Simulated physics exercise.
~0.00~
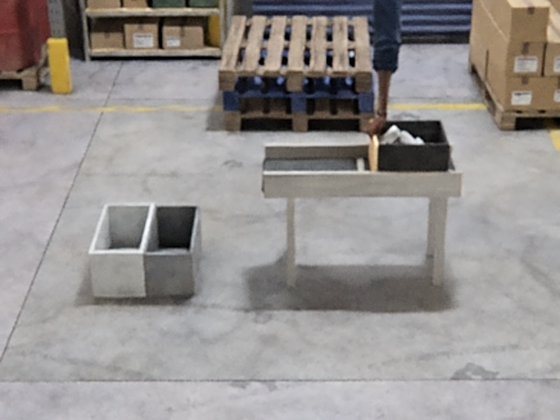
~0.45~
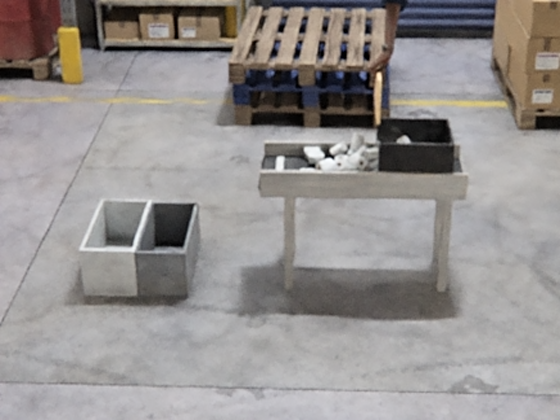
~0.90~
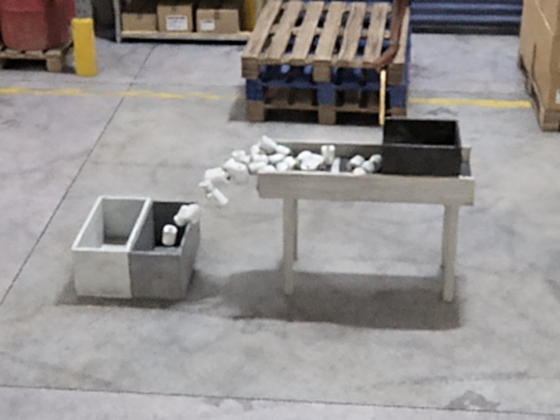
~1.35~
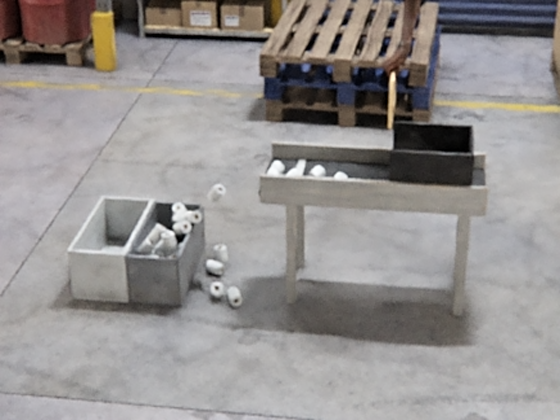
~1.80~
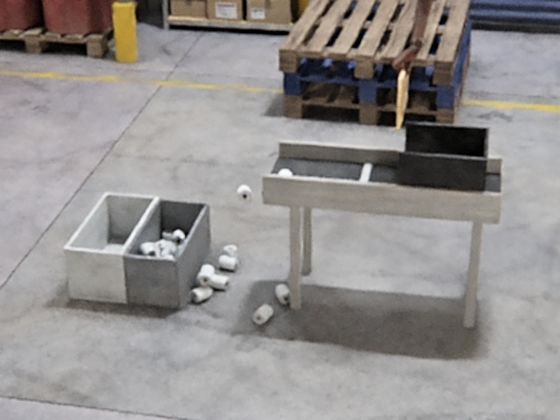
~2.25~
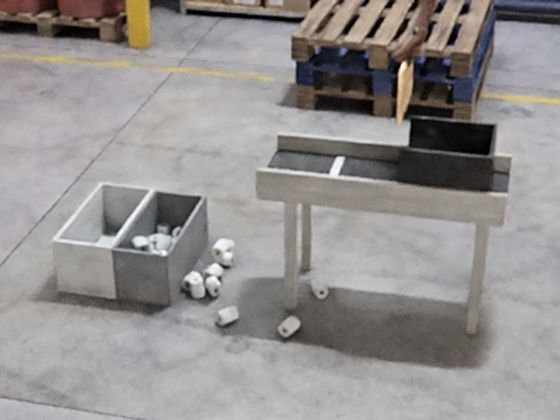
At the start, small white rolls sit in a black pen at the right end of a raised, table-like belt, with a grey tub and a white box on the floor to the left. A hand draws the gate upward, and the rolls spread leftward along the belt. They spill off the left end in a stream, the first ones dropping into the grey tub. As the belt empties, later rolls fall short and land on the floor beside the tub. Finally the belt is clear, with many rolls in the grey tub, several scattered between it and the table, and the white box empty.
